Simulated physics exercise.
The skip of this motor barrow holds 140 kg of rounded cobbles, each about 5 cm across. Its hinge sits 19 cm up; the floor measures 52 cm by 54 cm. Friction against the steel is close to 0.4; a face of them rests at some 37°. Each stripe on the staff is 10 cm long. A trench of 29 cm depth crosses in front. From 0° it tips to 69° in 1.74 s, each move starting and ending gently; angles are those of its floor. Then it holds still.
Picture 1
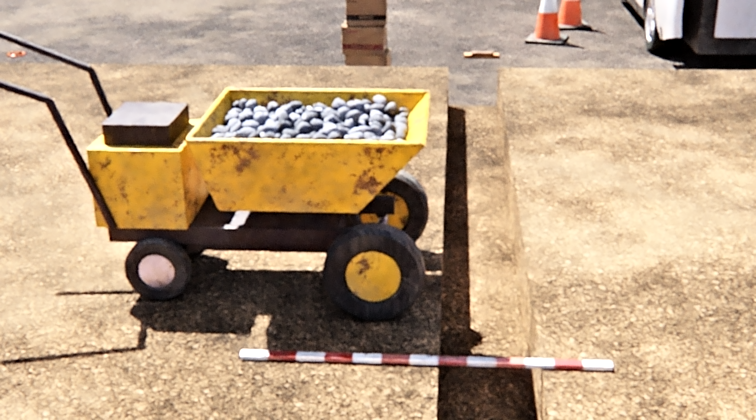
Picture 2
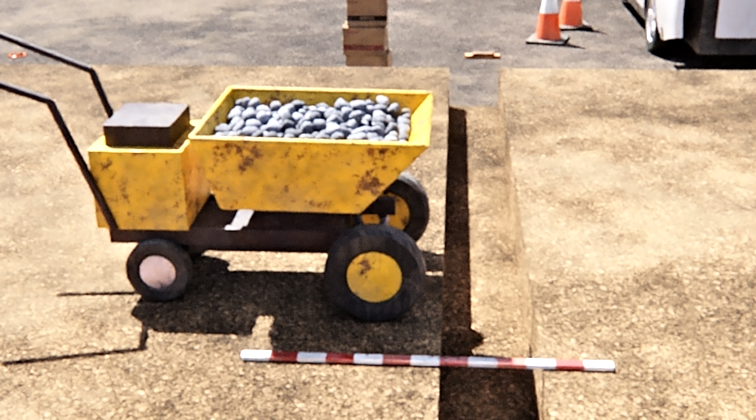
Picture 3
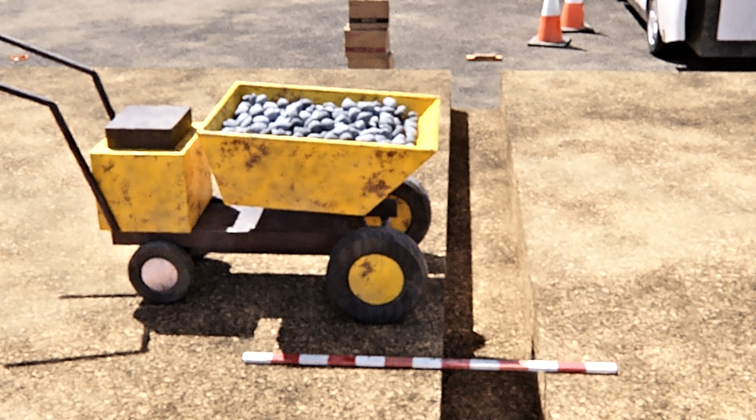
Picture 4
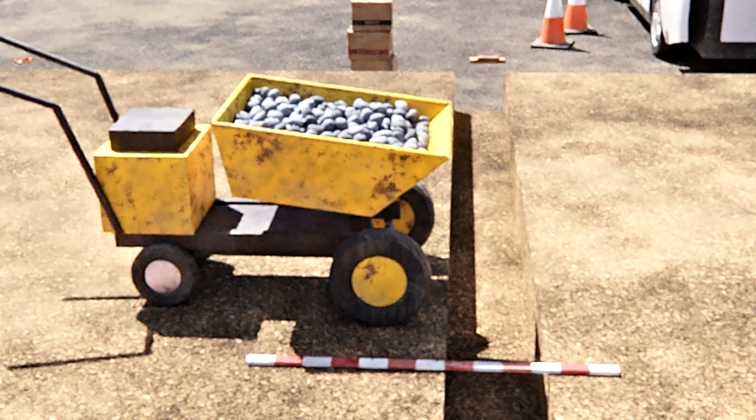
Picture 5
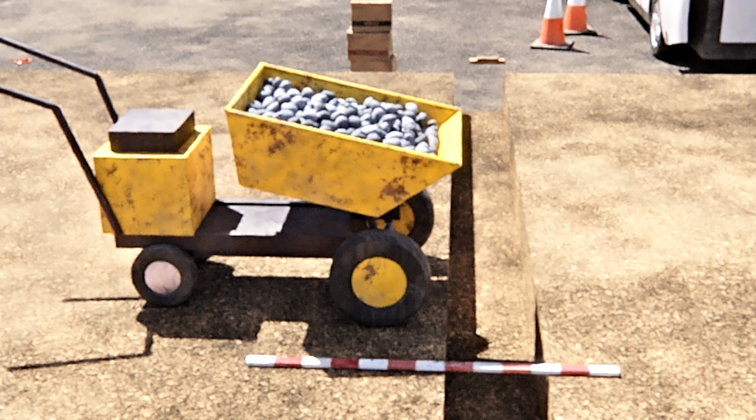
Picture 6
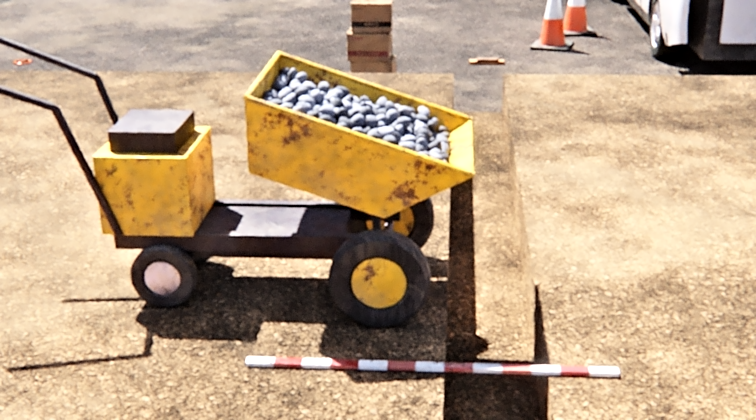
The footage shows a yellow motor barrow loaded with rounded grey stones standing beside a narrow trench, a red-and-white staff lying in front; its skip tilts gradually forward to the right, the rear rising while the stones stay inside.
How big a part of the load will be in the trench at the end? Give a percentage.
About 29 per cent.
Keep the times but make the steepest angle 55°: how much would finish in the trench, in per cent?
Then about 25 per cent.
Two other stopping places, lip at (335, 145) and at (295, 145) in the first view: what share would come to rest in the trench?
First some 95, then 90 per cent.
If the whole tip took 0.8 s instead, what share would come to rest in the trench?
It would be near 25 per cent.
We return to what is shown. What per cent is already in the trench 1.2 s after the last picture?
About 0 per cent by then.
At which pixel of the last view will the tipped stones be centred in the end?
Their middle is at about (582, 288).
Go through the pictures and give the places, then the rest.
The first frame shows lip at (424, 145), floor tilted 0°, highest stones at (305, 112).
The second frame shows lip at (427, 146), floor tilted 1°, highest stones at (308, 111).
In the third frame, the skip is at 4°, its lip at (435, 151); the top of the load is at (295, 110).
The fourth frame shows lip at (449, 157), floor tilted 8°, highest stones at (282, 101).
The fifth frame shows lip at (460, 165), floor tilted 13°, highest stones at (281, 92).
In the sixth frame, the skip is at 19°, its lip at (473, 175); the top of the load is at (292, 81).
Then, 0.7 s after the last picture the floor is at 58°, 99 % in the skip, 1 % in the trench; the foremost stones are at (537, 225).
Then, 1.2 s after the last picture the floor is at 69°, 46 % in the skip, 1 % in the trench, 52 % past the trench; the foremost stones are at (686, 295).
Then, 1.6 s after the last picture the floor is at 69°, 20 % in the skip, 8 % in the trench, 72 % past the trench; the foremost stones are past the picture's edge.
Then, 3.5 s after the last picture the floor is at 69°, 0 % in the skip, 29 % in the trench, 71 % past the trench; the foremost stones are past the picture's edge.
